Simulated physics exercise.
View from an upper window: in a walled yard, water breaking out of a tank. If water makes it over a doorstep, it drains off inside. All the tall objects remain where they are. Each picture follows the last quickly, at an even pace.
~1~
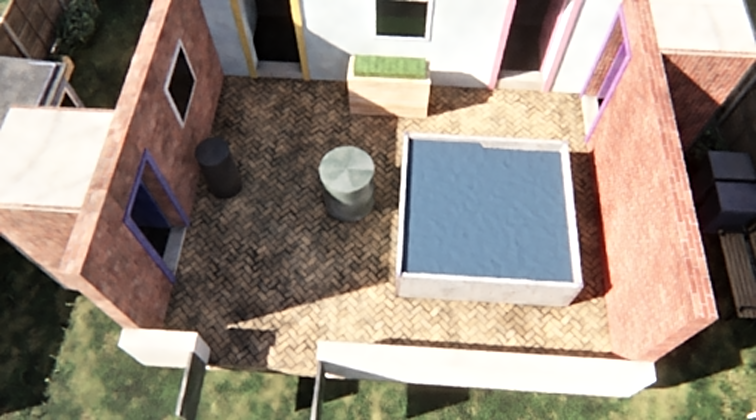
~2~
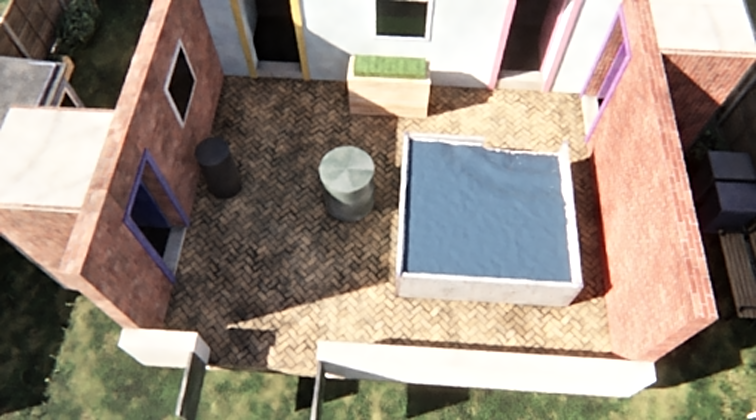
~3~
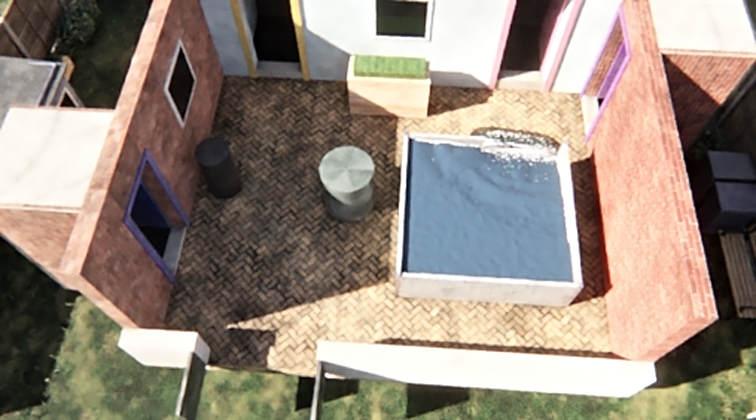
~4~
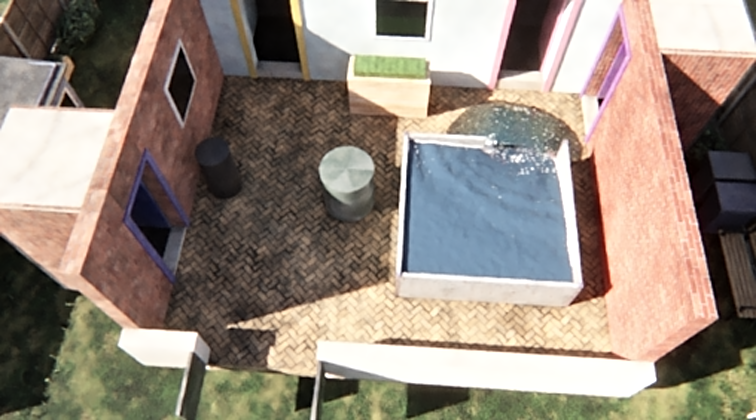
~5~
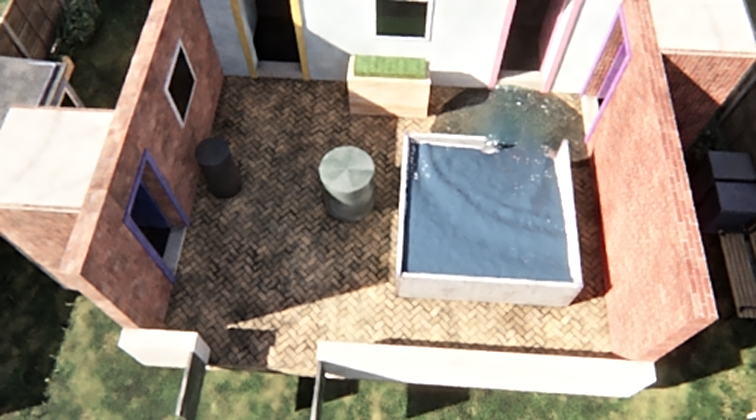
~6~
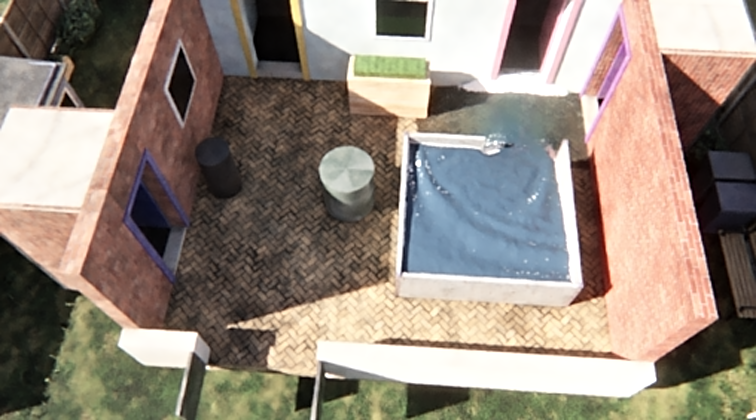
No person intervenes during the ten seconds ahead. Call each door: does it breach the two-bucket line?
Calls: The yellow door does not breach it; the blue door does not breach it; the pink door breaches it; the purple door breaches it.
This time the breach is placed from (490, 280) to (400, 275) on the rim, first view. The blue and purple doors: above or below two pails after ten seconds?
The blue door ends up above, while the purple door ends up above.
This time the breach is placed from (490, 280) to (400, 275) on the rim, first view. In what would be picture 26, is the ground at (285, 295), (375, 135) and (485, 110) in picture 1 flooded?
The first spot is soaked, the second spared and the third spared.
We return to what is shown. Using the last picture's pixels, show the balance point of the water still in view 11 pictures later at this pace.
Estimate: (484, 193).
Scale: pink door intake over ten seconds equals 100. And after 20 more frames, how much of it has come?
That share would be near 90 %.
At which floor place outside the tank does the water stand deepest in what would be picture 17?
Deepest spot: Around (527, 100).
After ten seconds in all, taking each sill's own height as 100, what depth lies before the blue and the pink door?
Approx. 50 % then 60 %.
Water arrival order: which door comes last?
Looks like the door marked blue.
A moment on, water covers 20 % of the floor; the yellow door not reached, the blue door not reached, the pink door over two buckets in, the purple door under two buckets in.
Next, water covers 25 % of the floor; the yellow door wet at the sill, nothing in, the blue door not reached, the pink door far over two buckets in, the purple door far over two buckets in.
Then, water covers 45 % of the floor; the yellow door wet at the sill, nothing in, the blue door not reached, the pink door far over two buckets in, the purple door far over two buckets in.
Later, water covers 75 % of the floor; the yellow door wet at the sill, nothing in, the blue door wet at the sill, nothing in, the pink door far over two buckets in, the purple door far over two buckets in.
In the end, water covers 95 % of the floor; the yellow door wet at the sill, nothing in, the blue door wet at the sill, nothing in, the pink door far over two buckets in, the purple door far over two buckets in.
